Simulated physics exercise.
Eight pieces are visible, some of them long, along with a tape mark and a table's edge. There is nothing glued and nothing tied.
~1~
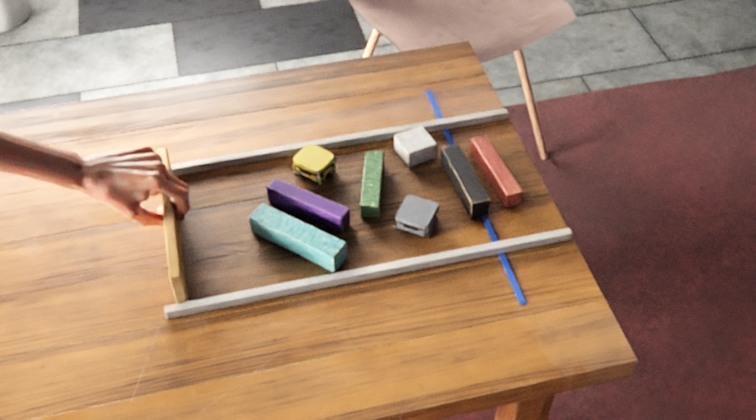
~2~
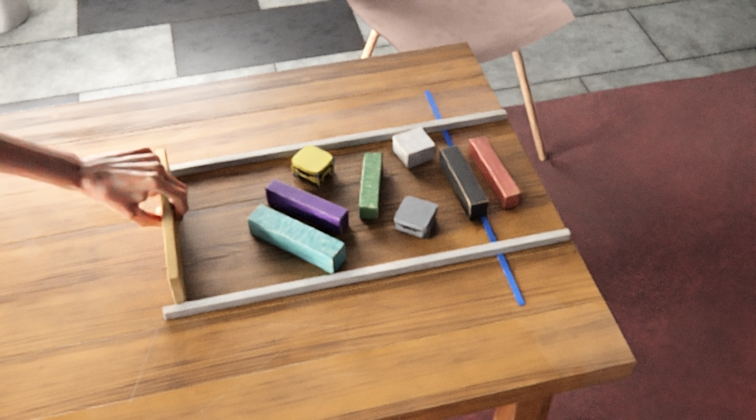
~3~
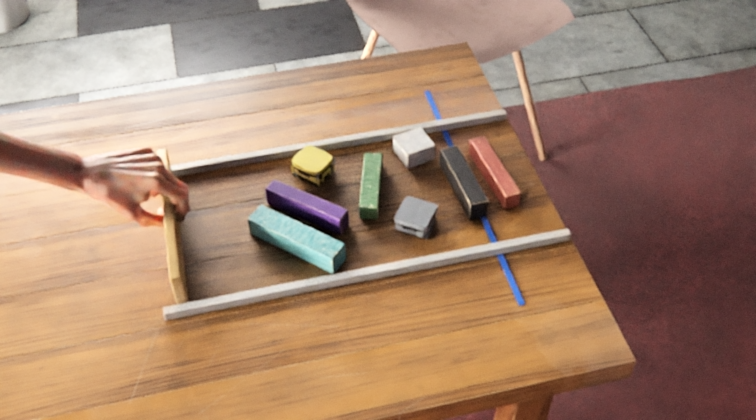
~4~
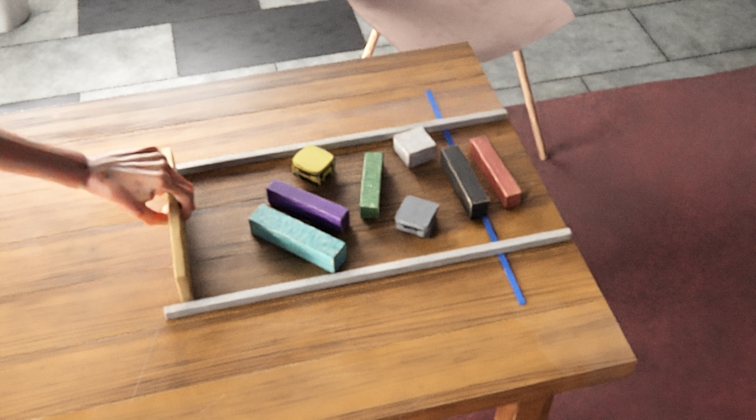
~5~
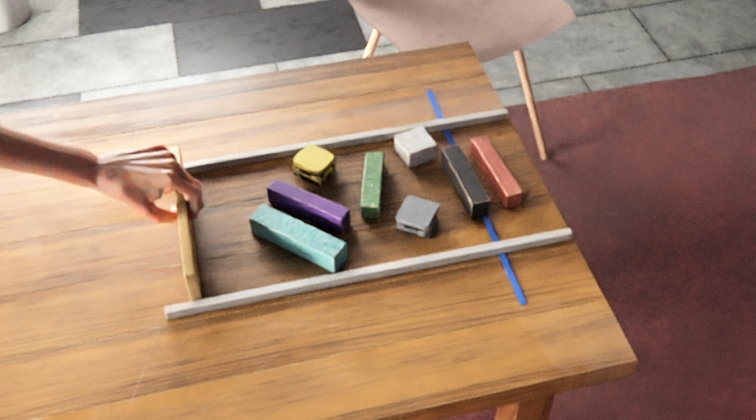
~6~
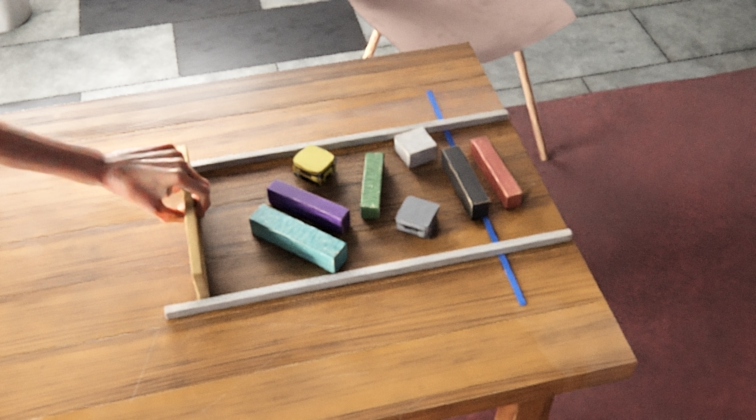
On a wooden table, a hand slides an upright board slightly right between two rails, while eight colourful blocks ahead stay still.
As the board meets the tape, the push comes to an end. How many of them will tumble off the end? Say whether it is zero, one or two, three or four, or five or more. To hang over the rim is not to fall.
Pieces that go over the edge: One, or two at most.
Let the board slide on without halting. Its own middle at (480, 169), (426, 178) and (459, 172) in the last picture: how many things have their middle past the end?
Going through the three places, I get 3, 0 and 1.
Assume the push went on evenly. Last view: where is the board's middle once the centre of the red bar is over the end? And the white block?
With the red bar it sits around (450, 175), with the white block around (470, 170).
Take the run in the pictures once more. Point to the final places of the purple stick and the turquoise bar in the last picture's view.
The first near (495, 165), the second near (493, 202).
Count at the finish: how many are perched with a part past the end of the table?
2 overhanging.
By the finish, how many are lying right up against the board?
It ends up touching 2.
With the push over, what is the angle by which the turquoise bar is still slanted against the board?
Roughly 0 degrees.
A little later, none off yet; red bar at rest near (496, 171); black bar at rest near (465, 182); white block at rest near (416, 147).
Next, none off yet; red bar at rest near (496, 171); black bar at rest near (465, 182); white block shifted about its own width near (440, 142).
When it is over, the number that fall off is one or two; down, red bar.
